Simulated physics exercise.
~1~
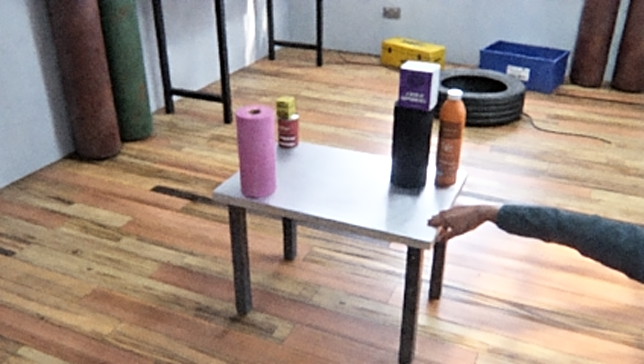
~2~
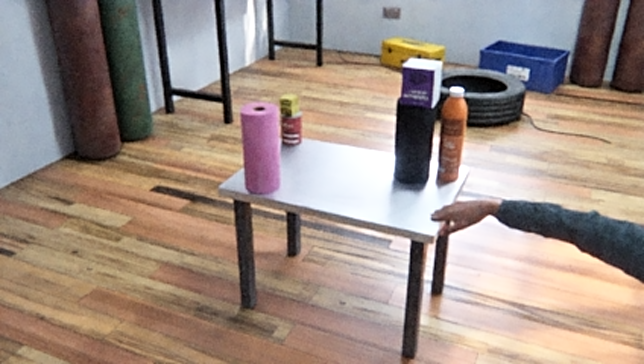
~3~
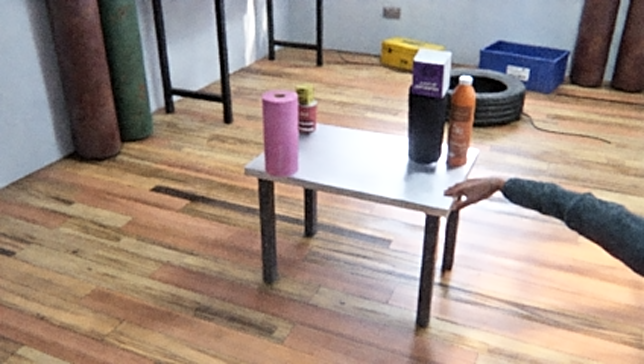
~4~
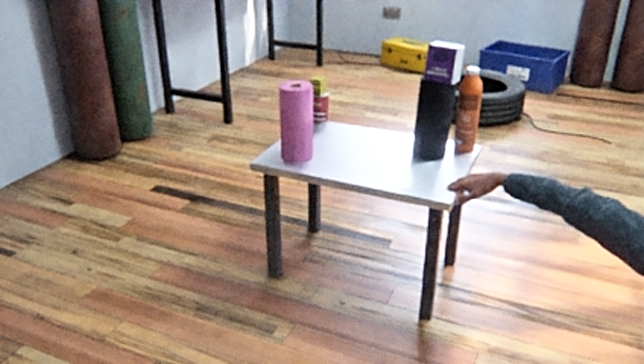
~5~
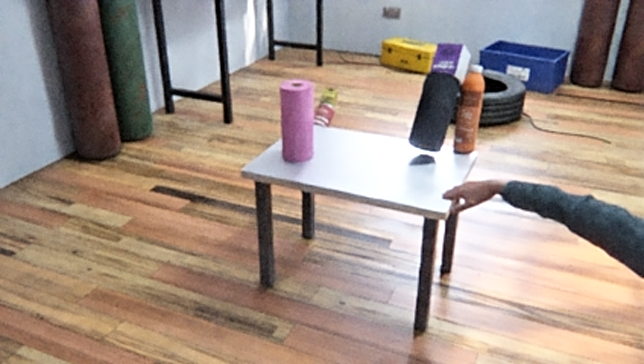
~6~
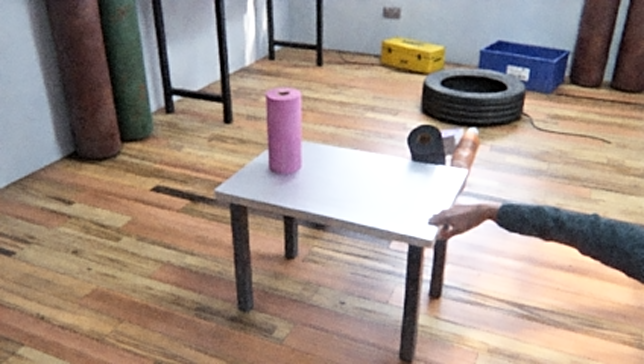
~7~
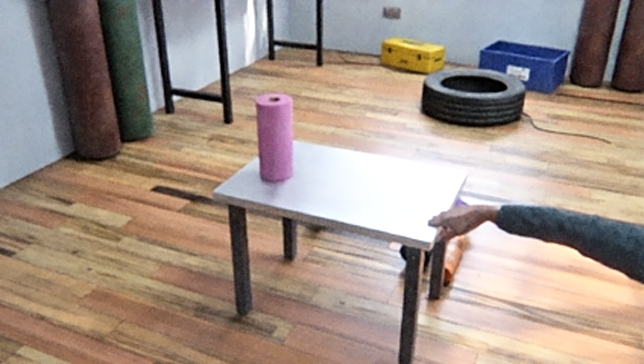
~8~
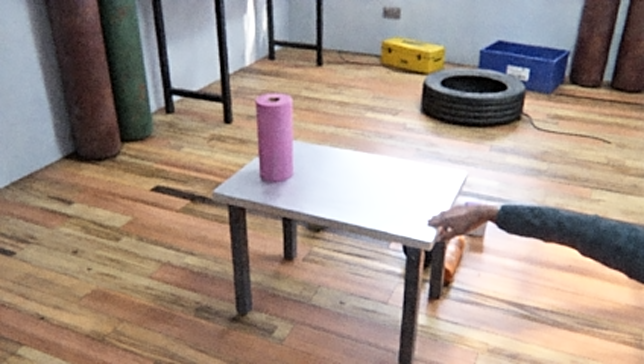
To begin with, a hand holds the near right corner of a small white table, where a pink roll, a yellow item on a red tin, a purple block on a black roll, and an orange bottle stand. The hand moves the table away and to the right, carrying the objects along. Then it draws the table back, and both stacks and the bottle tip toward the far side. They drop off beyond the table's edge. Finally, the pink roll stands on the tabletop, while the orange bottle lies on the floor, partly hidden behind the table.
